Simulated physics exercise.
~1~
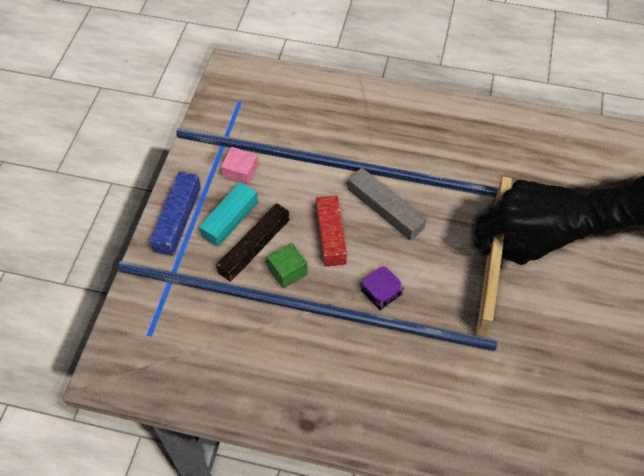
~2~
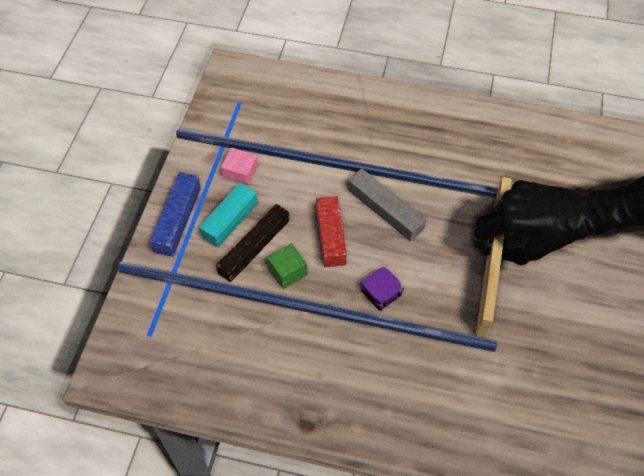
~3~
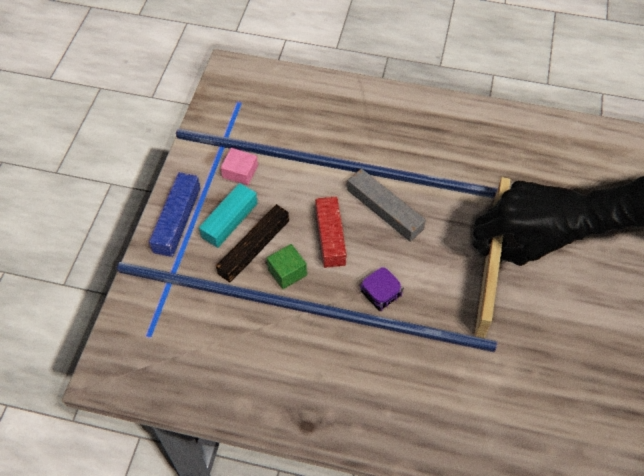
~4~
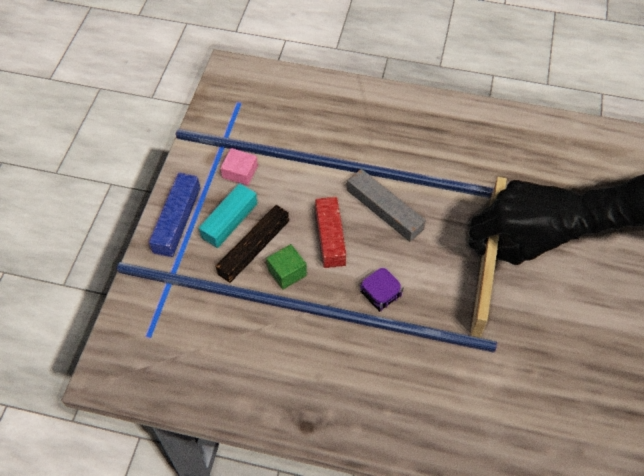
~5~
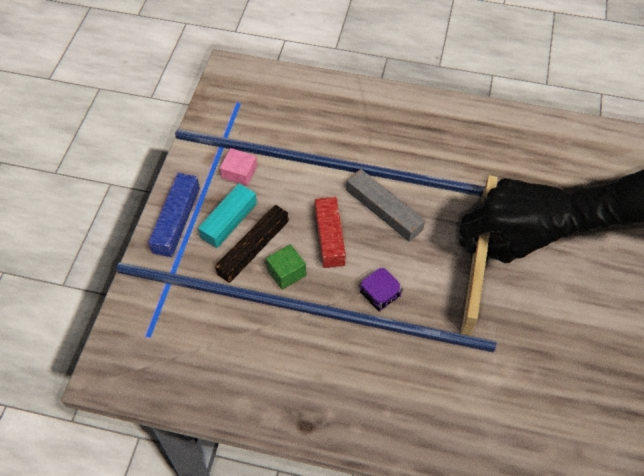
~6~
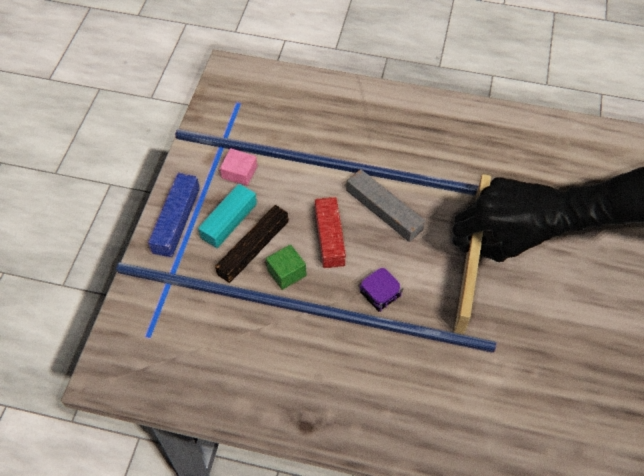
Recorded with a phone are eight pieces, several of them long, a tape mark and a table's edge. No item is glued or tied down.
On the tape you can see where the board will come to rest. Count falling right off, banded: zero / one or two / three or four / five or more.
The board is going to sweep off three, or four.
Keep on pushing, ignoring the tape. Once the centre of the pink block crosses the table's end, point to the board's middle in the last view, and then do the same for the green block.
The middle is at (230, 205) when it's the pink block, and at (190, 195) when it's the green block.
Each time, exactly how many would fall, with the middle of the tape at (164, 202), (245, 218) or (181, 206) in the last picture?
Taken one after another, the numbers are 7, 0 and 5.
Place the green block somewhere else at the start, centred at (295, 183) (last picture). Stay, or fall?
If so, it stays where it is.
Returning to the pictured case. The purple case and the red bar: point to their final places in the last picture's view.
First (163, 253), then (170, 206).
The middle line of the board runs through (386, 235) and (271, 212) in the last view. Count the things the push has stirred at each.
The counts are 2 and 8.
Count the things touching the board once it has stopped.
It's touching 3 at the end.
A little later, none off yet; blue bar at rest near (175, 214); pink block at rest near (239, 167); turquoise stick at rest near (228, 216).
Next, none off yet; blue bar at rest near (175, 214); pink block shifted about its own width near (210, 168); turquoise stick shifted a little near (202, 209).
When it is over, the number that fall off is three or four; down, black bar, turquoise stick, pink block and blue bar.
